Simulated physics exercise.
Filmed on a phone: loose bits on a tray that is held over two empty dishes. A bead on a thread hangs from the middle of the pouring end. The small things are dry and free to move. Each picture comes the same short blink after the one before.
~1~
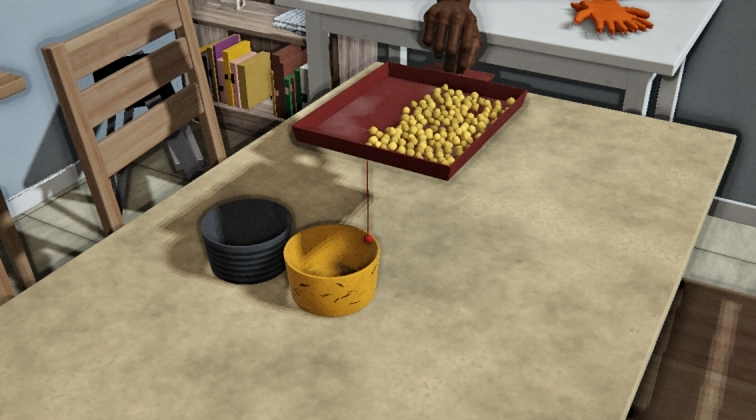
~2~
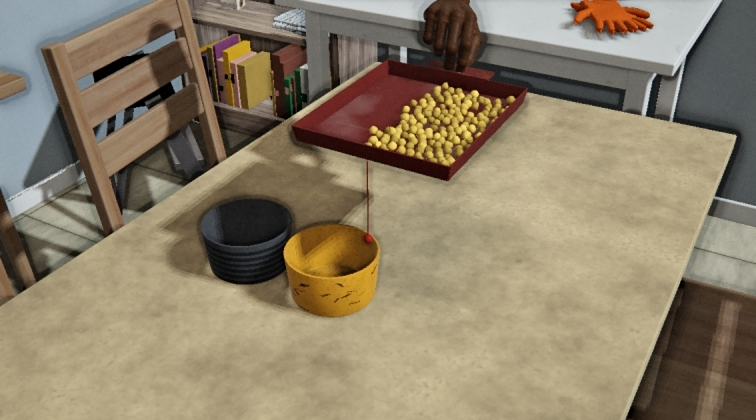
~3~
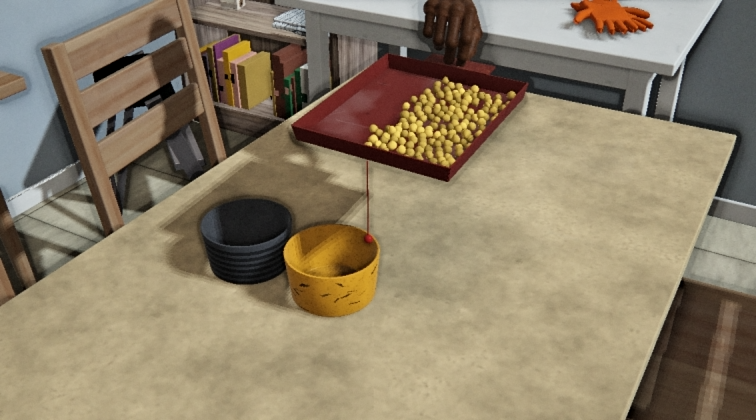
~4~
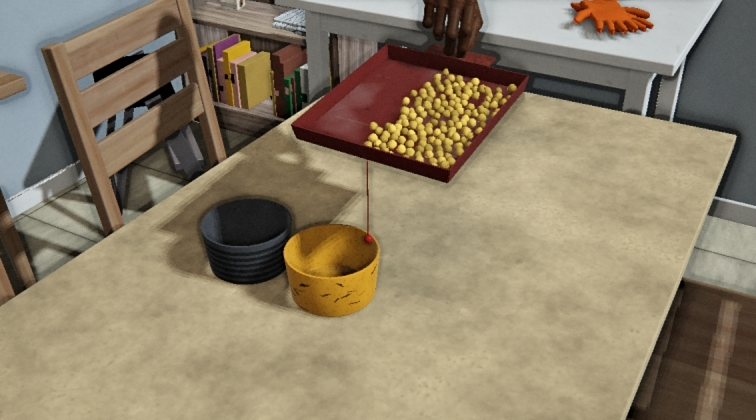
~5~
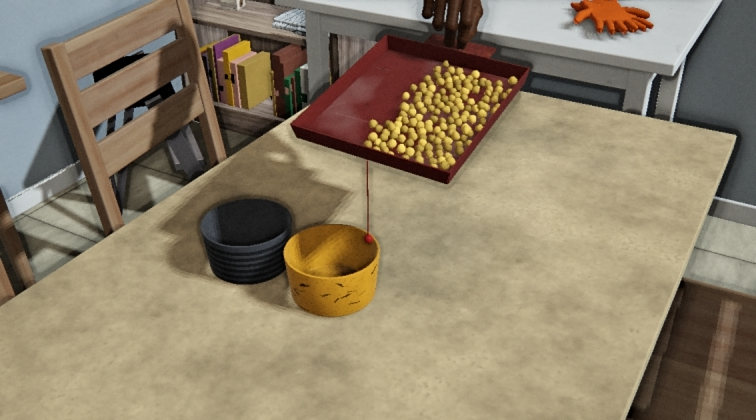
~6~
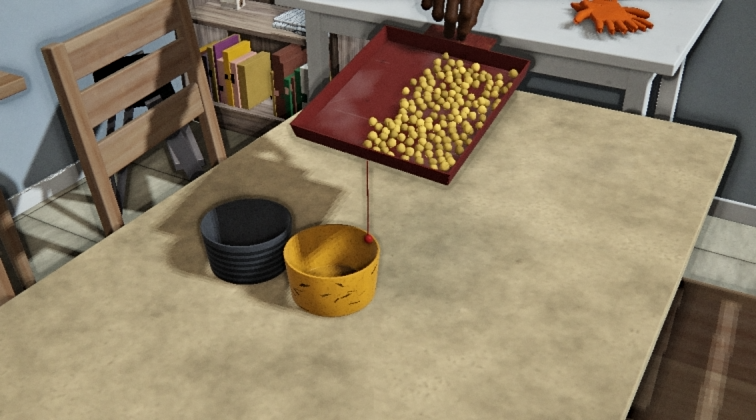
A dark red tray, gripped by a hand at its far side, is above a mottled beige table in a room seen from above at an angle. Yellow balls cover its right part, a red bead hangs on a thread below, and a black dish stands left of an orange-yellow one. The tray stays level at first, then its far side slowly rises, while the dishes, bead and camera stay still.
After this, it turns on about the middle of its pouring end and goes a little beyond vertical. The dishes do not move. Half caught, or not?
Together they catch only the smaller part.
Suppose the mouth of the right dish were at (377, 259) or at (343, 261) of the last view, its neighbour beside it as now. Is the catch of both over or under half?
At the first place not half, at the second the smaller part.
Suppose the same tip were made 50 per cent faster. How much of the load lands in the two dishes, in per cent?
Close to 10 per cent.
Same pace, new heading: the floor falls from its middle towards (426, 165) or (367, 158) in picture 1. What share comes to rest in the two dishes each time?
In turn 0 and 30 in a hundred.
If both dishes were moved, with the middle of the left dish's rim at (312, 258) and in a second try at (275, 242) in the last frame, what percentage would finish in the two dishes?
First some 90, then 50 per cent.
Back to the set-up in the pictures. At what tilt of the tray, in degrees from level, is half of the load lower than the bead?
Roughly 110°.
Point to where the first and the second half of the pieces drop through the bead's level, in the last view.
Early half (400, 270), late half (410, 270).
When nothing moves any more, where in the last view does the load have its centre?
Around (402, 332).
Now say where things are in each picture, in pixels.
In the first picture, corners of the pouring end at (296, 125) and (448, 164), level; middle of the load at (436, 124), puffed corn balls; left dish at (220, 261); right dish at (307, 292); bead on its thread at (368, 239).
In the second picture, corners of the pouring end at (296, 125) and (448, 164), level; middle of the load at (437, 123).
In the third picture, corners of the pouring end at (296, 124) and (448, 166), tipped barely, lowest at the right corner; middle of the load at (437, 120).
In the fourth picture, corners of the pouring end at (295, 124) and (448, 167), tipped a little, lowest at the right corner; middle of the load at (437, 116).
In the fifth picture, corners of the pouring end at (295, 123) and (448, 169), tipped a little, lowest at the right corner; middle of the load at (437, 112).
In the sixth picture, corners of the pouring end at (294, 123) and (447, 171), tipped a little, lowest at the right corner; middle of the load at (437, 109); left dish at (220, 261); right dish at (307, 292).
Soon, tray tipped steeply; all on the tray.
A while on, tray tipped right over; all on the tray.
Towards the end, tray tipped past a quarter turn; a small part in the right dish; most outside both.
Finally, tray tipped past a quarter turn; a small part in the right dish; none in the left dish; most outside both.
